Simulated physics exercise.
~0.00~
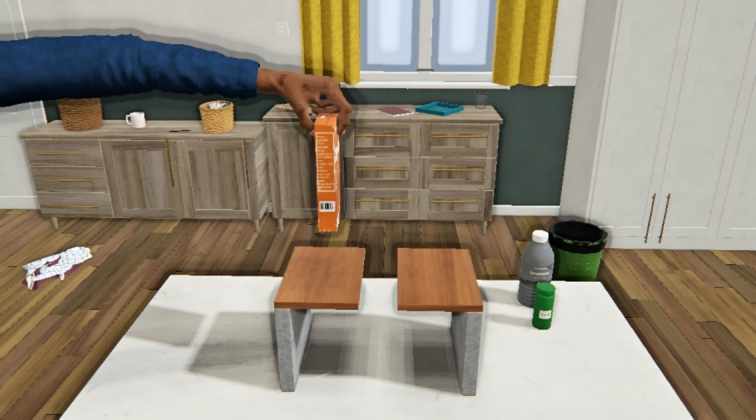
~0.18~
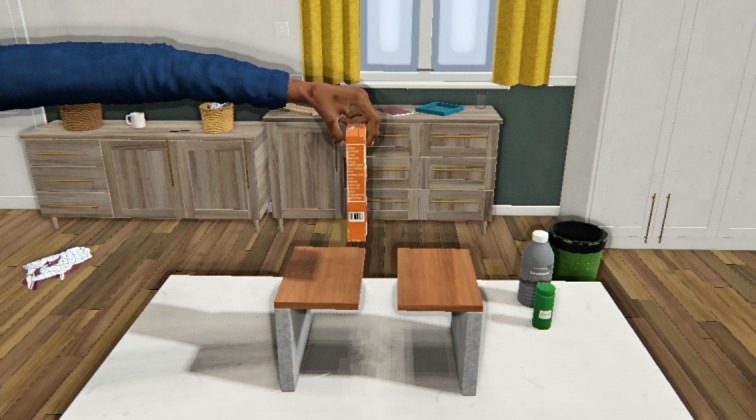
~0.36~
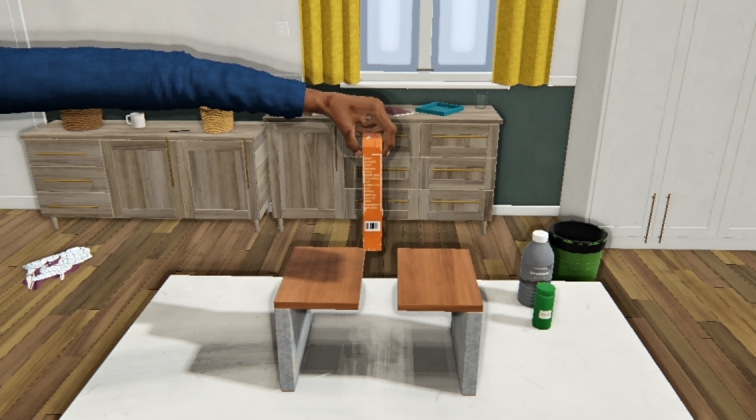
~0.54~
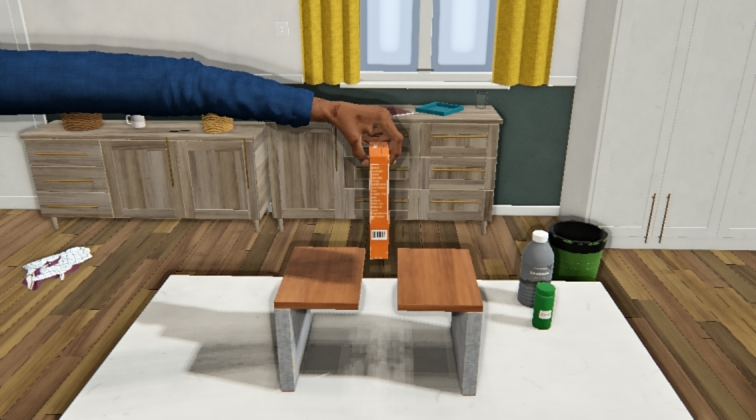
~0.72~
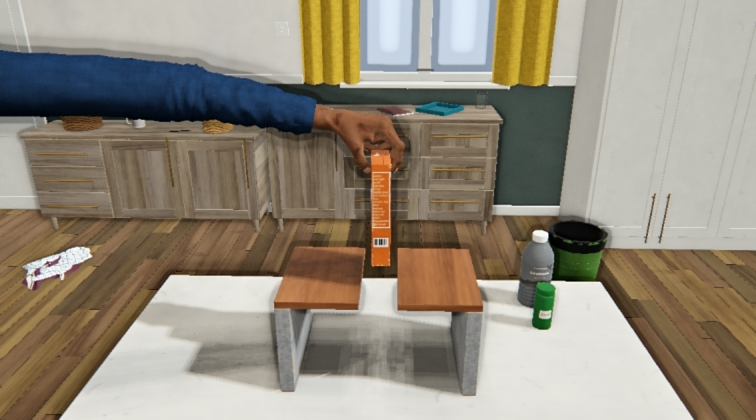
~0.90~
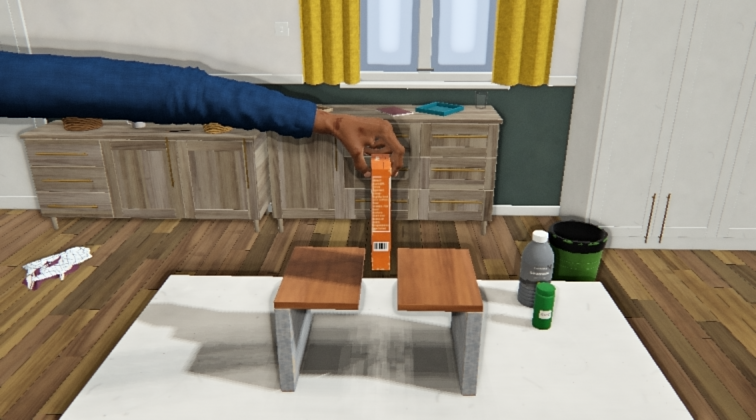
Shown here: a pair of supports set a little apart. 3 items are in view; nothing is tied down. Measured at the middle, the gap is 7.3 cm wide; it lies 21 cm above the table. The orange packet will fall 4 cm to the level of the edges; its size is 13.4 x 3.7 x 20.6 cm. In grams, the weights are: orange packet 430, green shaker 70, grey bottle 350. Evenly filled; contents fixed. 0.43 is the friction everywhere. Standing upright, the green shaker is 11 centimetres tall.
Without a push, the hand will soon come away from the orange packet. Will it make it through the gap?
Yes.
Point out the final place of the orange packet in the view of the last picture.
(380, 317).
By 1.10 s, orange packet 5 cm from its spot near (380, 231).
By 1.20 s, orange packet 20 cm from its spot near (380, 296).
When it is over (1.9 s), not toppled but over 4 cm from the start, orange packet; the other 2 within 4 cm of the start. End places, in pixels of the last picture, orange packet near (380, 317). The packet reaches the table.
